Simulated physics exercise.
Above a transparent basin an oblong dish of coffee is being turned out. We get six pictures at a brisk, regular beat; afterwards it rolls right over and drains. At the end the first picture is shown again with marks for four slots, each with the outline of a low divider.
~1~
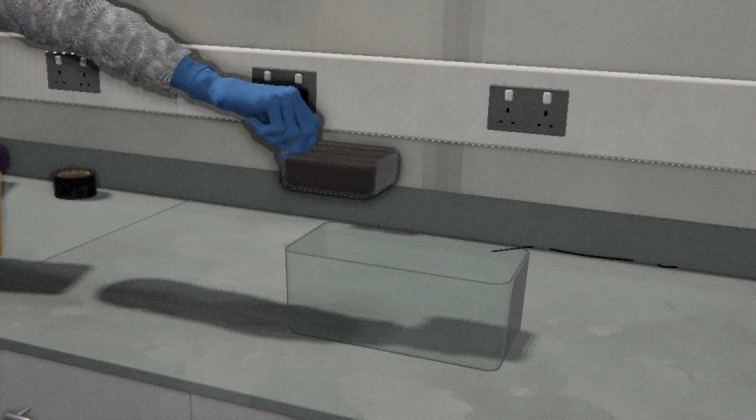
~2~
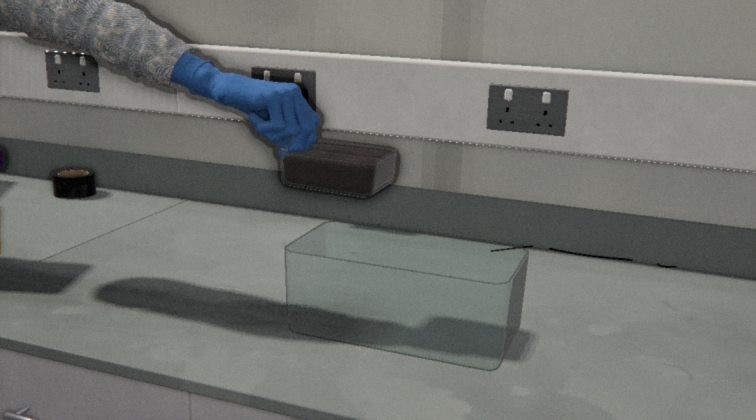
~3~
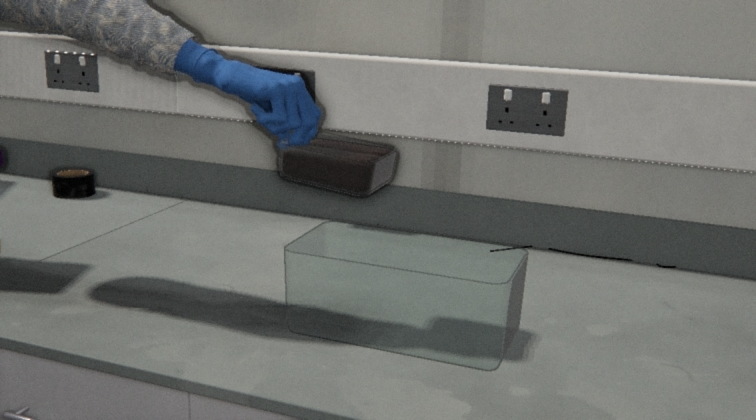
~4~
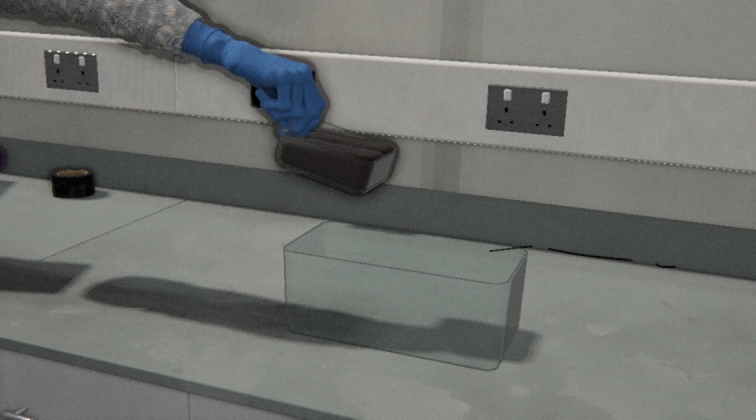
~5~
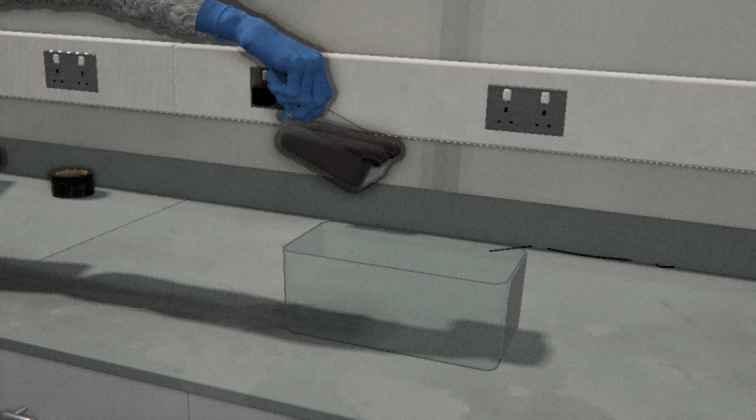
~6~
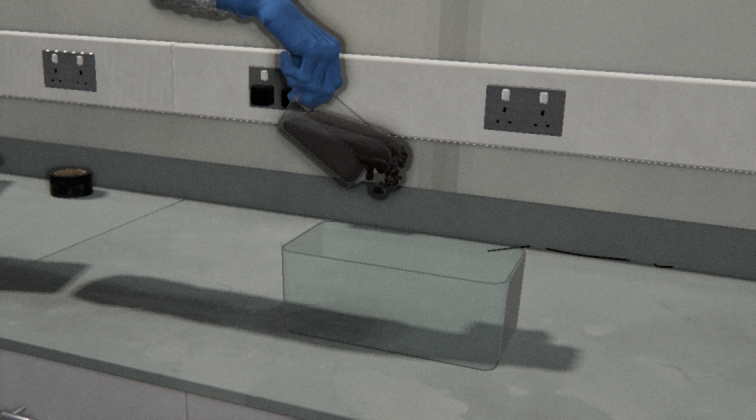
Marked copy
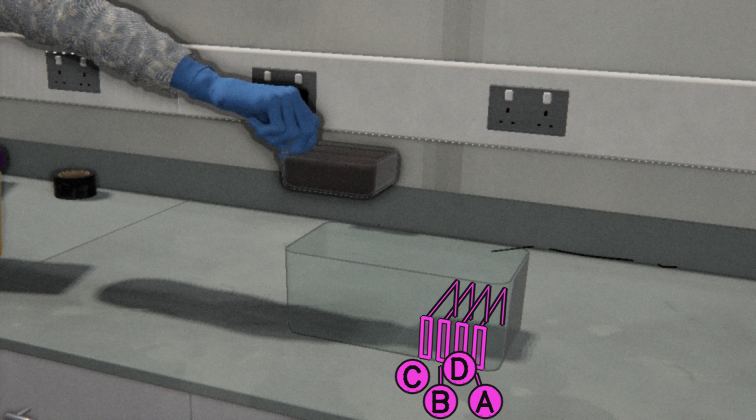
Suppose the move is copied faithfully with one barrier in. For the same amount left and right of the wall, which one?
Choose B.
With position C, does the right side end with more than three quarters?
No.
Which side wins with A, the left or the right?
The left one.
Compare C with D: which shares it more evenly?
The answer is C.
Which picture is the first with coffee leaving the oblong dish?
Picture 4.
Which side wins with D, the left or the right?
More ends on the left.
In magenta, A at (476, 373); B at (440, 366); C at (423, 363); D at (458, 370).
With A, about 94 % ends left of the wall and 2 % right of it; 4 % is lost outside.
With B, about 51 % ends left of the wall and 44 % right of it; 4 % is lost outside.
With C, about 28 % ends left of the wall and 69 % right of it; 3 % is lost outside.
With D, about 84 % ends left of the wall and 14 % right of it.
